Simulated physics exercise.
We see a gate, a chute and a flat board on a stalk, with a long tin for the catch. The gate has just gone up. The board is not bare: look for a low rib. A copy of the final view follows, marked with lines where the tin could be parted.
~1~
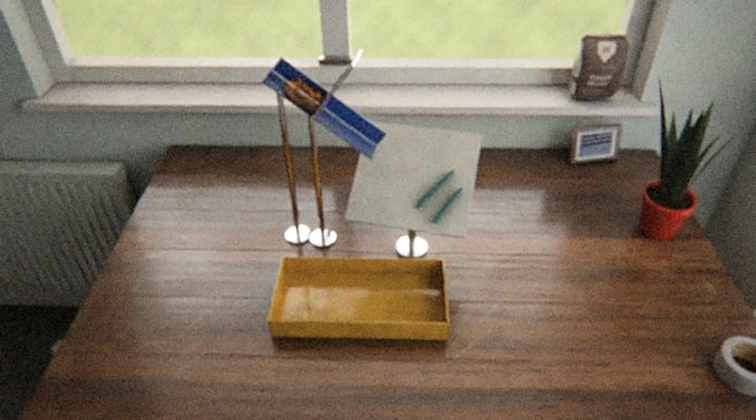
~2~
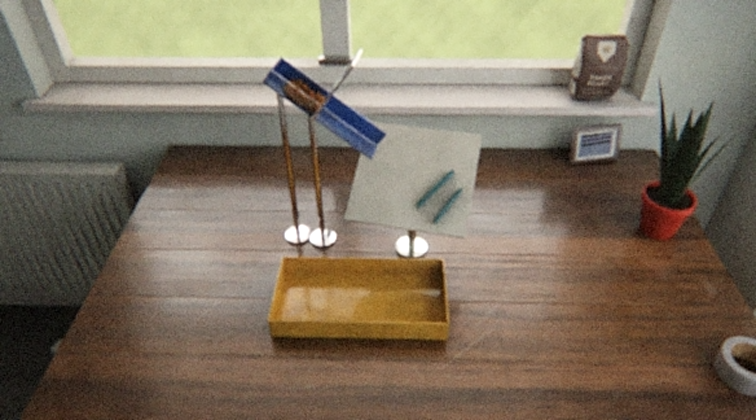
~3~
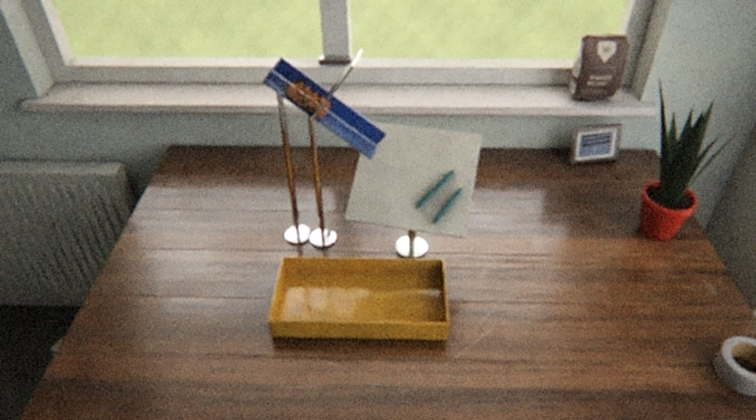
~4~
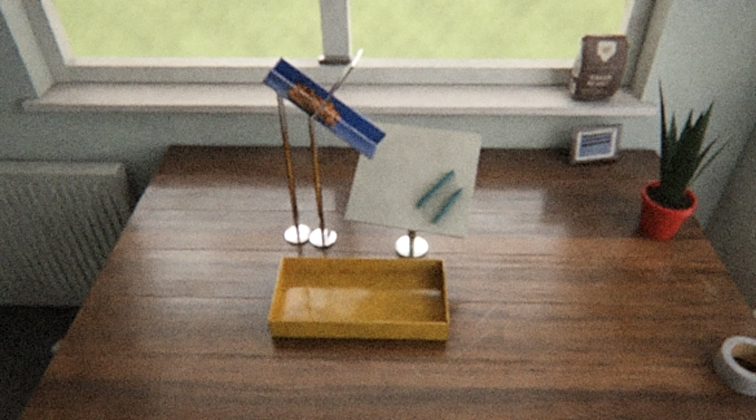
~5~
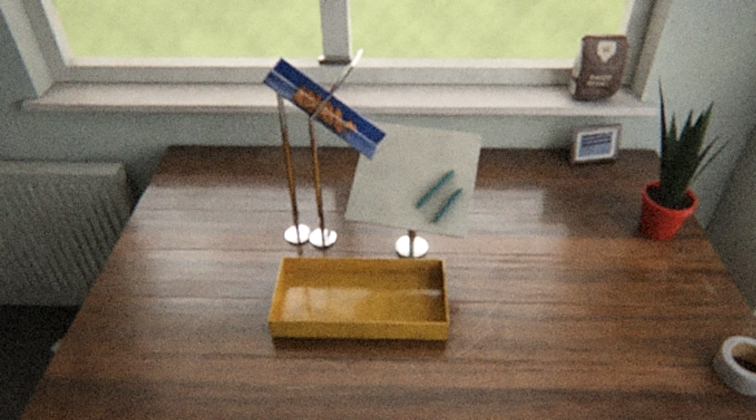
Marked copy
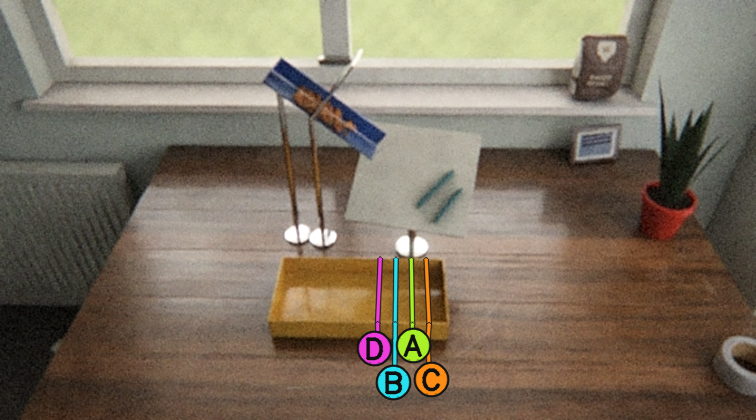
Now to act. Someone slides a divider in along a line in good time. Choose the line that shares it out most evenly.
Best: B.
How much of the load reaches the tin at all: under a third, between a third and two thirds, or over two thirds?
Over two thirds.
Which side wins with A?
The left side.
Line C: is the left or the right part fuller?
More lands on the left.
On the marked copy, line A crosses the front rim at (412, 323); line B crosses the front rim at (395, 323); line C crosses the front rim at (429, 323); line D crosses the front rim at (377, 322).
Choosing A, of what is caught, almost all on the left of the divider, about a tenth on the right.
Choosing B, of what is caught, roughly half on the left of the divider, roughly half on the right.
Choosing C, of what is caught, almost all on the left of the divider, just a few on the right.
Choosing D, of what is caught, about a tenth on the left of the divider, the larger part on the right.
